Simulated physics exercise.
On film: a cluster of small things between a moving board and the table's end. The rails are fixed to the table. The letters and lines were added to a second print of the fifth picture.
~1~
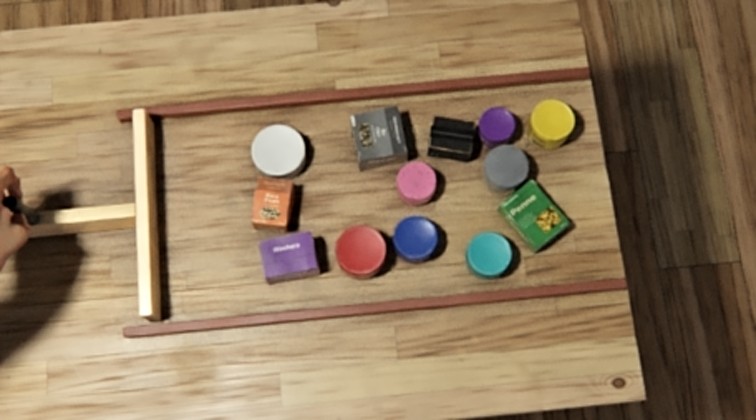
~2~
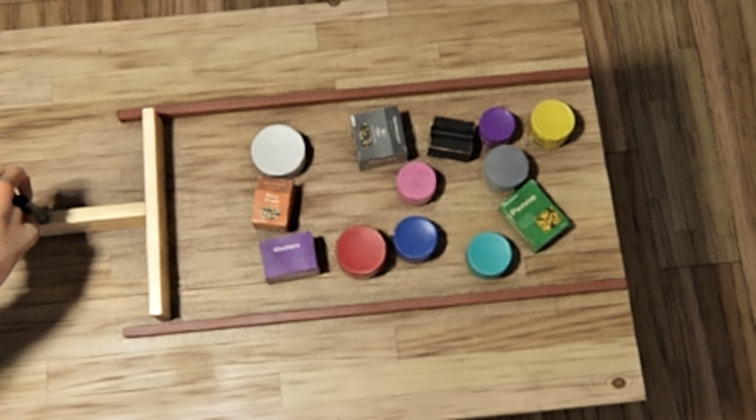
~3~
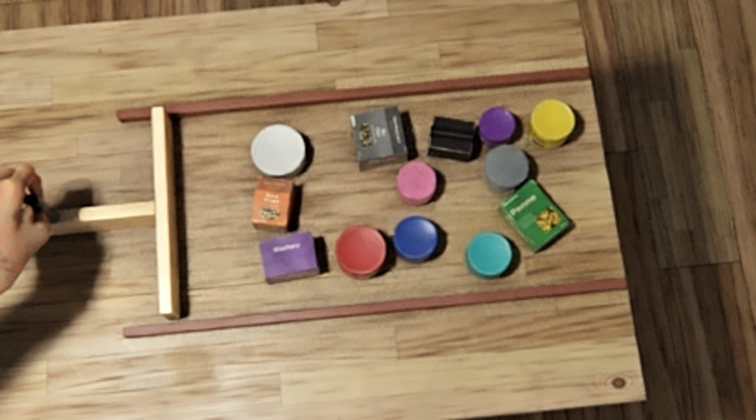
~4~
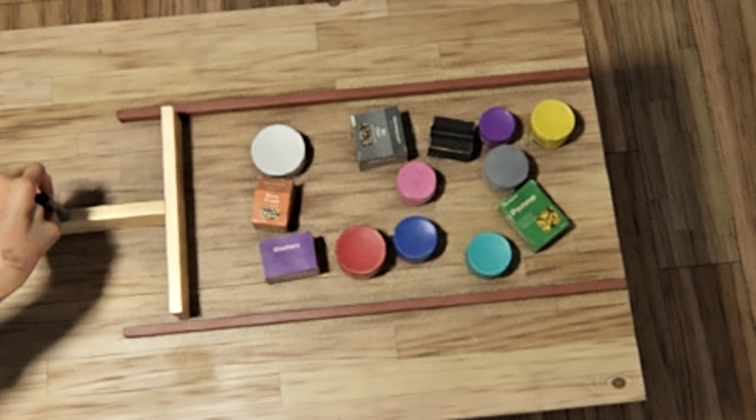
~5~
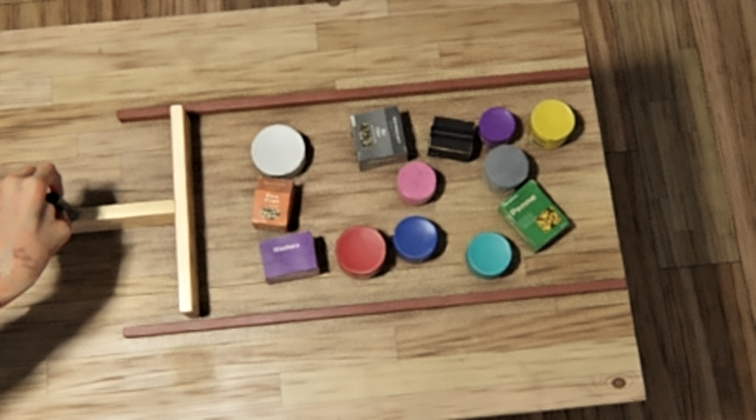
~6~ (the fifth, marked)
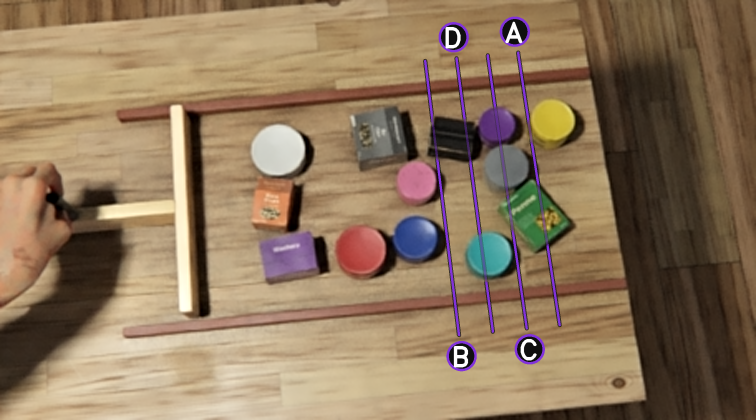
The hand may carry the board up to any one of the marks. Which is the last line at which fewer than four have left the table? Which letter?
D.
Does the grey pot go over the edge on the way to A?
By then, yes.
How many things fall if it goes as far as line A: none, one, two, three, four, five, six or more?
By then, six or more.
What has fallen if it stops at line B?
The yellow tub.
On the marked copy, A at (538, 183); B at (441, 192); C at (506, 186); D at (474, 189).
With D. Early on, board (287, 195); purple box (327, 257); red jar (379, 252).
Further on, board (391, 185); yellow tub (590, 123); purple tub (551, 115).
At the end, board (473, 177); yellow tub over the edge; purple tub over the edge; two fallen.
As for the rest, A drops nine; B is within the limit but short; C drops five.
